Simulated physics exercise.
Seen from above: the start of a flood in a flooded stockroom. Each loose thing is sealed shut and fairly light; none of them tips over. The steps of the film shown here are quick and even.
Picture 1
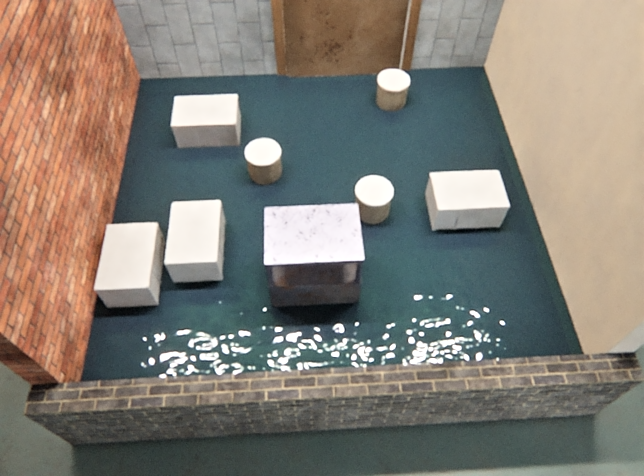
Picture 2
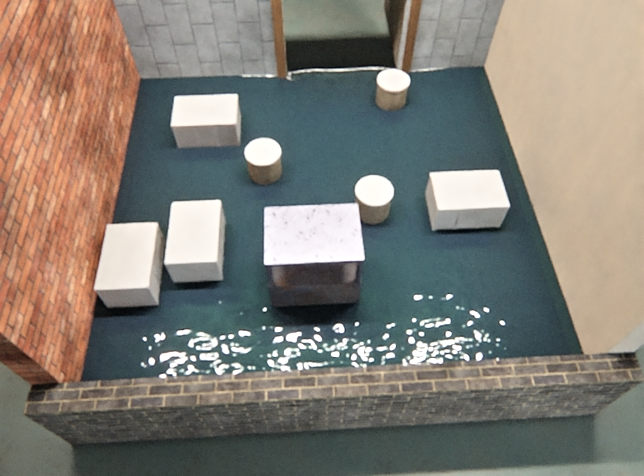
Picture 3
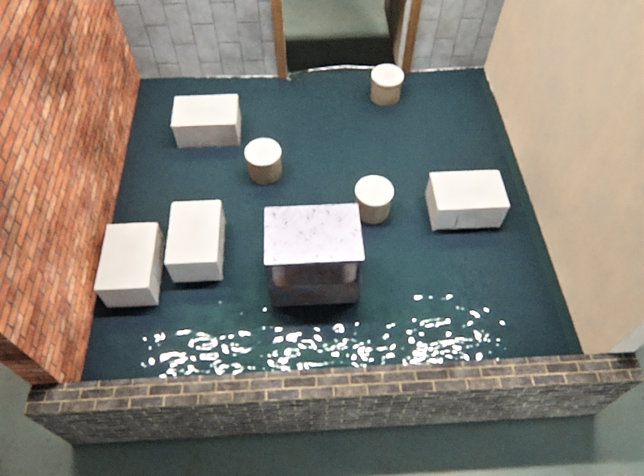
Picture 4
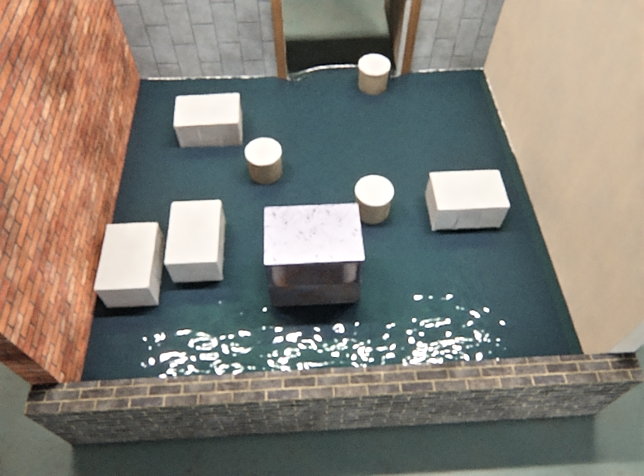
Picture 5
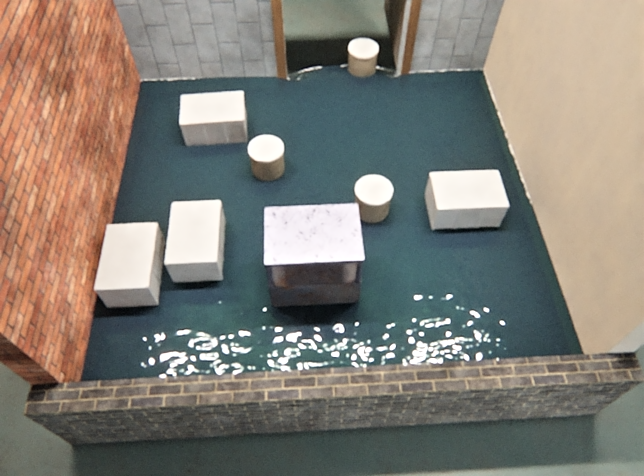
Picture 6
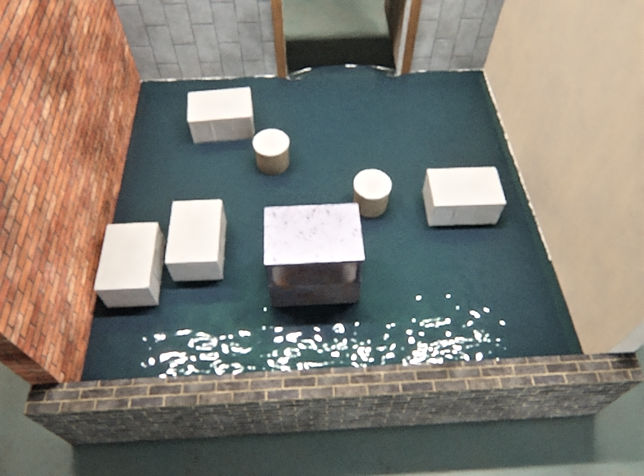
White blocks and short round tubs with pale tops sit around a dark, pale-topped block in a room of deep teal water, seen from above by a still camera. Red brick stands at left, a beige wall at right, a low brick wall in front. The brown door at the back gives way to an opening, the rear tub slides left and out through it, and several others shift slightly.
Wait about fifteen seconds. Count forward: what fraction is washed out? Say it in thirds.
Not below two thirds.
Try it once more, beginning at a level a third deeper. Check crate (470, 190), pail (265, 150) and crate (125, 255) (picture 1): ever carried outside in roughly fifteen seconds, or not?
One after the other: Swept away, swept away, remains.
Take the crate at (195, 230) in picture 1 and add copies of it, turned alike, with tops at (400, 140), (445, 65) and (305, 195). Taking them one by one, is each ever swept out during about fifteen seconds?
In sequence: Exits, exits, exits.
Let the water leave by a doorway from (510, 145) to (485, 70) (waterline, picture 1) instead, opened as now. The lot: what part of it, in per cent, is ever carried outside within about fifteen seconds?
Around 60 in a hundred.
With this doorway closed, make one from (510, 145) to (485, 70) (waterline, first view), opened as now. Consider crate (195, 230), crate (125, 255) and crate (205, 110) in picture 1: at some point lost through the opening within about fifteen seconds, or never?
Object one: Remains; object two: Remains; object three: Remains.
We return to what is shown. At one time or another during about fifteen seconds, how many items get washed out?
By my count, 5.
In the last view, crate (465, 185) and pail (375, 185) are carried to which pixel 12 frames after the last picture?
Roughly (444, 129) and (369, 125).
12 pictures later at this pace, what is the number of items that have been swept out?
That makes 2.
A moment on, 1 of 7 are out; 6 afloat.
Next, 2 of 7 are out; 5 afloat.
Later, 4 of 7 are out; 3 afloat.
In the end, 5 of 7 are out; 2 afloat.
